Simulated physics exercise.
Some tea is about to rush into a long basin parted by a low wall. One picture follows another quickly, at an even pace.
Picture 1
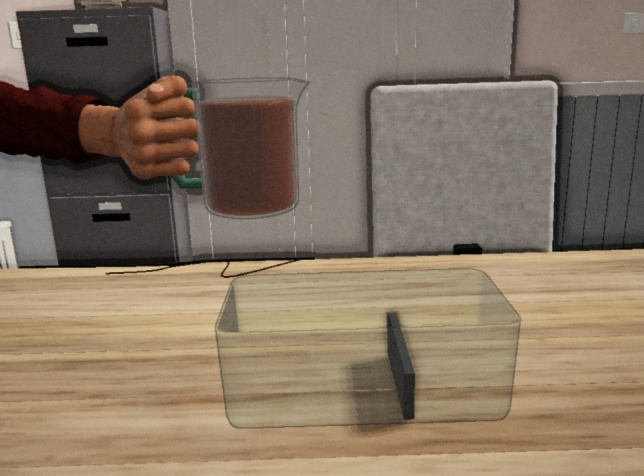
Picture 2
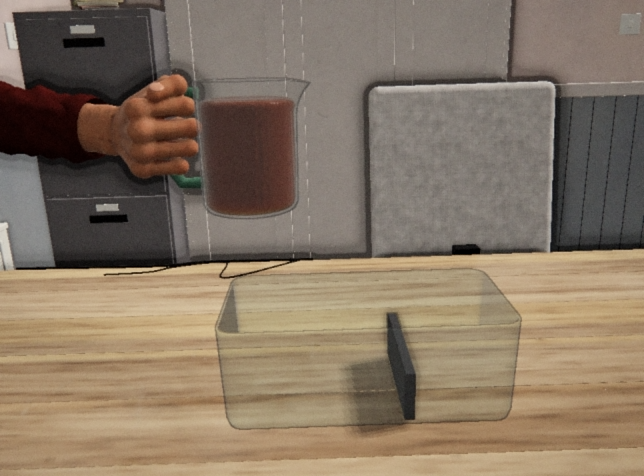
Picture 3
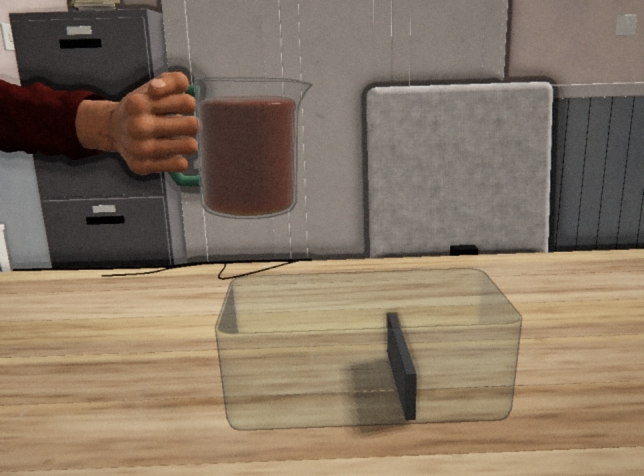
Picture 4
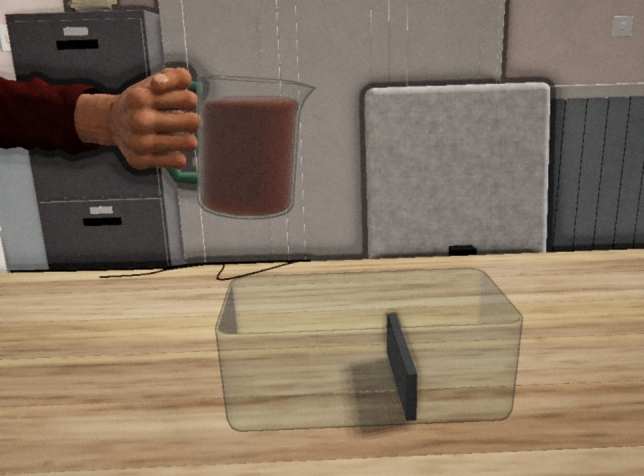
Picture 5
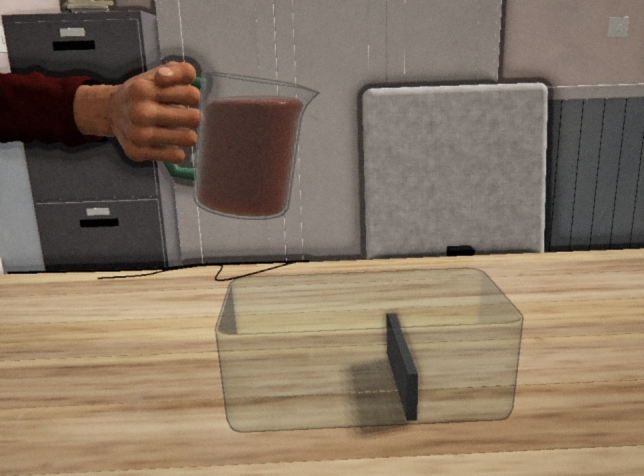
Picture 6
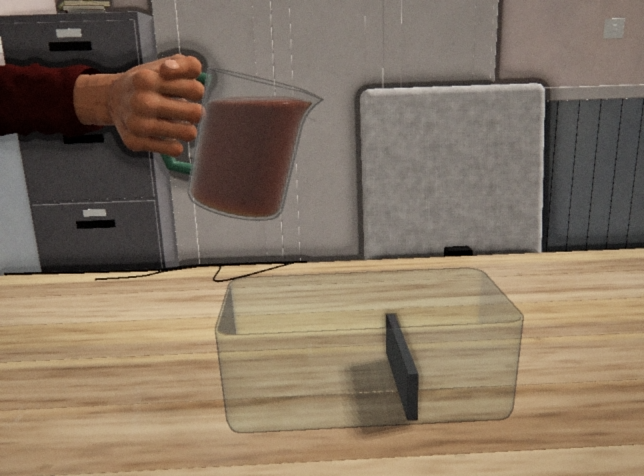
The clip opens on a hand in a red sleeve holding a clear jug of reddish-brown liquid nearly upright, above and behind a see-through basin with a low dark wall inside. The hand then gradually tilts the jug to the right, its spout dipping slightly while the basin stays still.
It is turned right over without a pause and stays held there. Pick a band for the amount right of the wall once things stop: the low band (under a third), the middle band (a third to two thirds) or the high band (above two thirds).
The middle band.
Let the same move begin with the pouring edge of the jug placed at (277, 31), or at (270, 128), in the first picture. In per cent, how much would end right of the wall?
10 %, then 5 %.
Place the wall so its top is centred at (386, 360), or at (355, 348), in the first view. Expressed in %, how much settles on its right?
I'd expect near 65 percent the first time and near 95 percent the next.
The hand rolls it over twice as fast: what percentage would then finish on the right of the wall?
It comes to 20 per cent or so.
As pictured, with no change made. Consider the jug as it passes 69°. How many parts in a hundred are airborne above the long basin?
It works out to about 15 percent.
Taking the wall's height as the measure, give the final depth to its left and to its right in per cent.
Once still, it is 30 % on the left and 40 % on the right.
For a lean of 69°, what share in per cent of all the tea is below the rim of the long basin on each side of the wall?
Roughly 0 % on the left side and 5 % on the right side.
A moment on, the jug is tipped part way and 80 per cent is still to pour, 2 is left of the wall and 3 right of it.
Next, the jug is tipped right over and 26 per cent is still to pour, 17 is left of the wall and 35 right of it.
Then the jug is tipped right over and 1 per cent is still to pour, 52 is left of the wall and 42 right of it.
Later the jug is tipped right over and 0 per cent is still to pour, 55 is left of the wall and 43 right of it.
At rest 55 per cent lies left of the wall, 43 right of it and 2 outside.
